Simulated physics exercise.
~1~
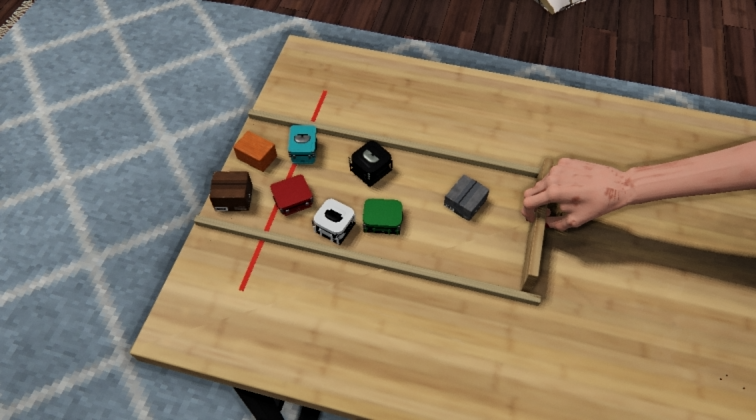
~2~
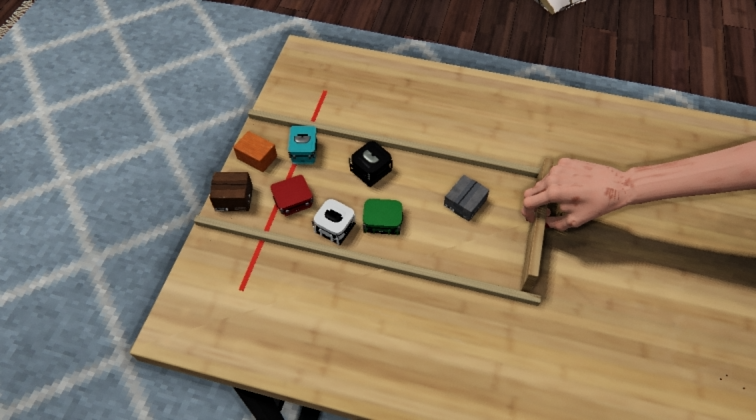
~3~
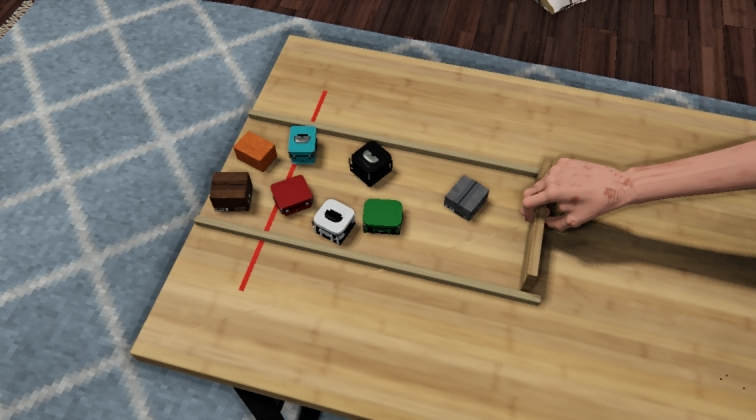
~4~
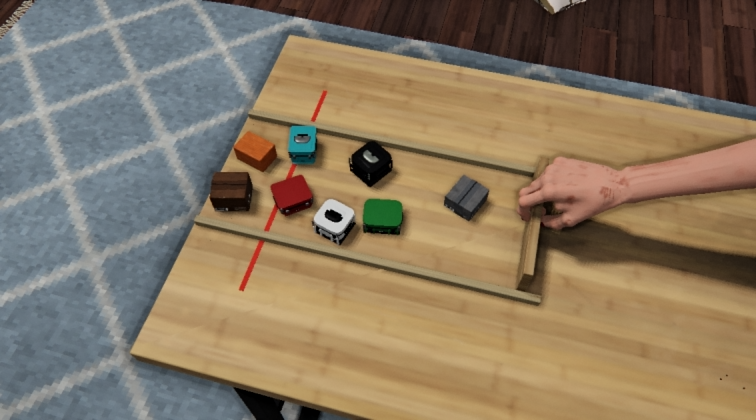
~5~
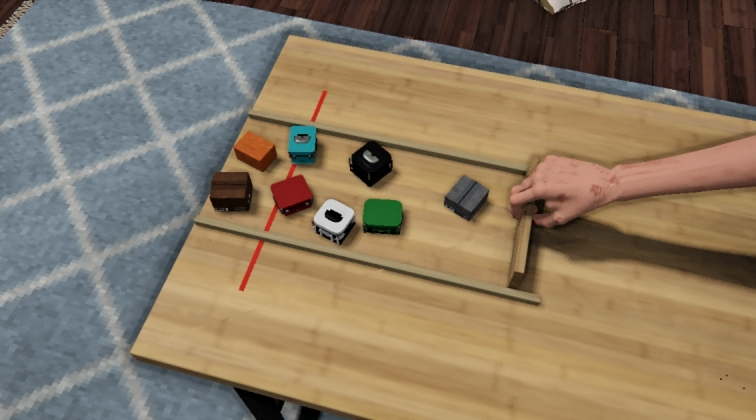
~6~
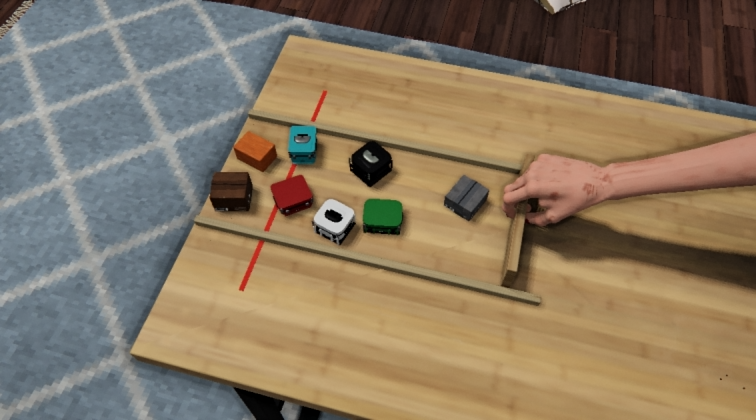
On a wooden table, small colorful boxes sat still between two thin rails, some near a red line, while a hand at the right slid an upright board a short way left toward them.
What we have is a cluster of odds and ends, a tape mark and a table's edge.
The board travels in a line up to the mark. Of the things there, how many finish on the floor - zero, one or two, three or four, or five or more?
One or two finish on the floor.
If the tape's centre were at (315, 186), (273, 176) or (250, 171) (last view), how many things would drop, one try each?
Try 1: 0; try 2: 2; try 3: 4.
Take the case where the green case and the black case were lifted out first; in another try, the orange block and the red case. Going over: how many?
0 in the first case, 0 in the second.
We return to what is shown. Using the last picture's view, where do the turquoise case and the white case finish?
First: About (258, 135); second: About (254, 211).
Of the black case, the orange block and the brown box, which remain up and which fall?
Obs.: Black case still up; orange block down; brown box down.
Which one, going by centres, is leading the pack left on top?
Nearest at the end: The red case.
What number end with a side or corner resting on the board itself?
That would be 4 of them.
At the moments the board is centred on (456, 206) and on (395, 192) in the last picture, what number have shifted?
1 at one spot and 4 at the other.
Soon after, none off yet; brown box at rest near (232, 192); orange block at rest near (255, 151); turquoise case at rest near (303, 145).
By the end, the number that fall off is one or two; fallen, orange block and brown box.
